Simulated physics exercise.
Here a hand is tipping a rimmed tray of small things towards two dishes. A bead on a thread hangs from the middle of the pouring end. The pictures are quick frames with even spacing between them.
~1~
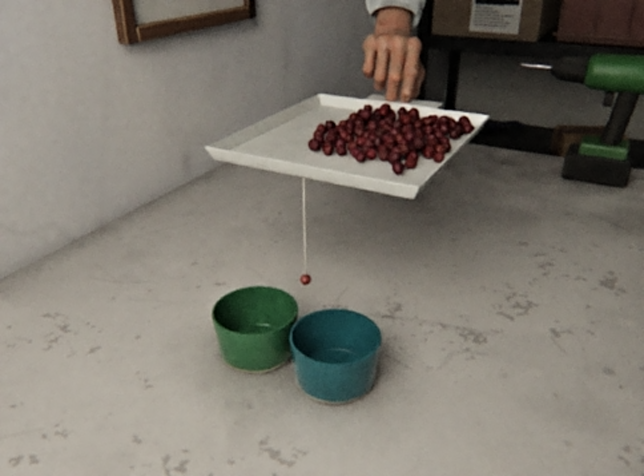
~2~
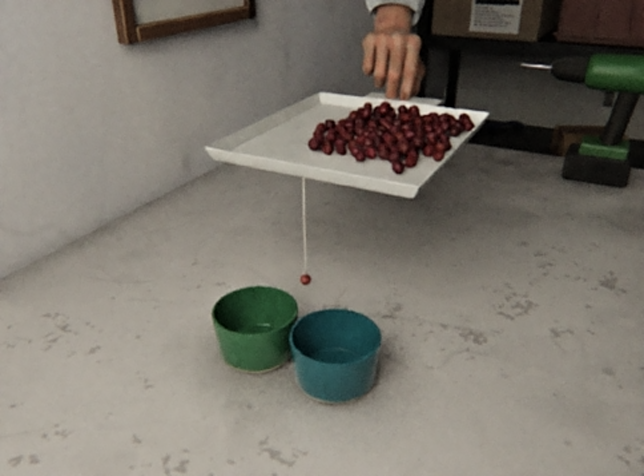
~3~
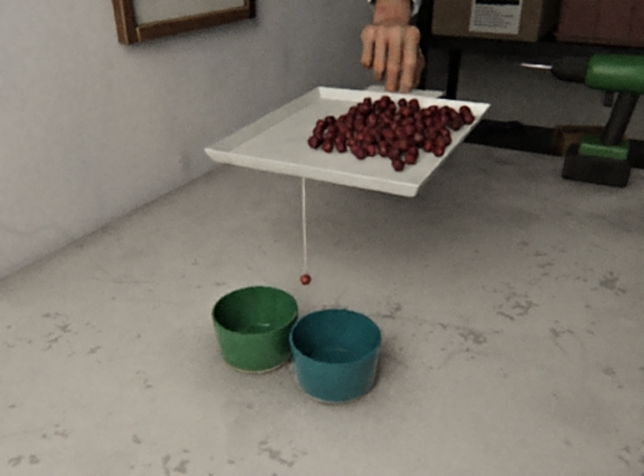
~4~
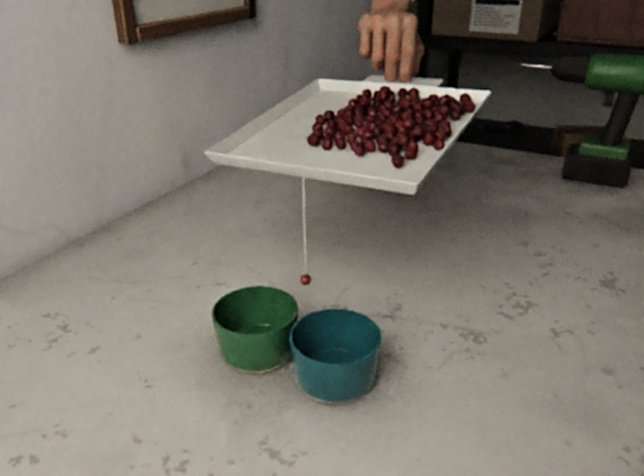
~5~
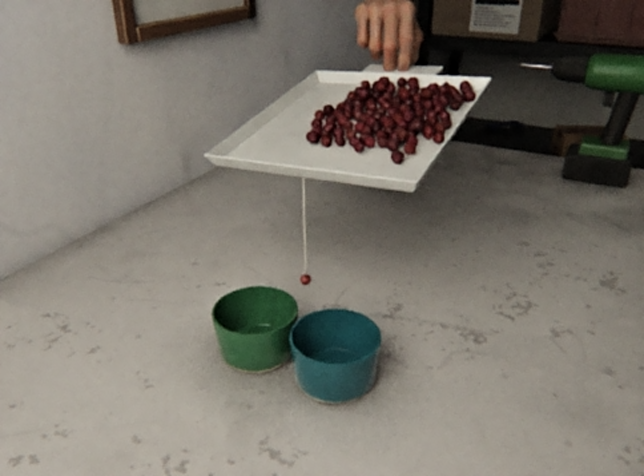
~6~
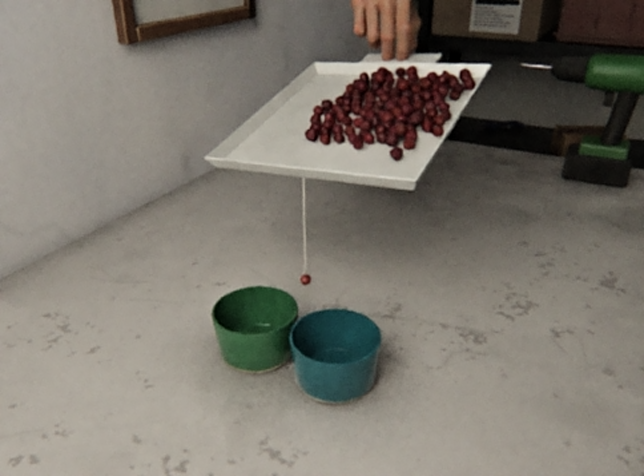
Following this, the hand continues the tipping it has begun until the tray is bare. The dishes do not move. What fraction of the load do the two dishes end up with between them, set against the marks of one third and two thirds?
What lands in the dishes sits in the middle, a third to two thirds of the load.
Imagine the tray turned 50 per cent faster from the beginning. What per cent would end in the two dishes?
That works out at roughly 40 per cent.
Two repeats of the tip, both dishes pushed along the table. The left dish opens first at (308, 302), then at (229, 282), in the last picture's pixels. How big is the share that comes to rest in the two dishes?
10 % and 80 %.
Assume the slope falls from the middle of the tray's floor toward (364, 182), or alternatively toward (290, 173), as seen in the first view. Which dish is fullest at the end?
The first tilt favours the right-side dish and the second favours the left-side dish.
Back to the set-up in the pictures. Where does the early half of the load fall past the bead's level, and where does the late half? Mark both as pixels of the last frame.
First close to (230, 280), next close to (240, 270).
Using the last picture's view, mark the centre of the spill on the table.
Somewhere near (192, 314), I think.
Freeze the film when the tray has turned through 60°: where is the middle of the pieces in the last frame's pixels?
Mark it at roughly (282, 146) in the final frame.
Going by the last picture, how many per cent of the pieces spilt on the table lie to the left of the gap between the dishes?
About 100 percent.
Soon, tray tipped steeply; most on the tray; a small part in the left dish; a small part outside both; a small part in the air.
A while on, tray tipped right over; a small part in the right dish; about a third in the left dish; about half outside both; a small part in the air.
Towards the end, tray tipped past a quarter turn; a small part in the right dish; about a third in the left dish; about half outside both.
Finally, tray tipped past a quarter turn; a small part in the right dish; about a third in the left dish; about half outside both.
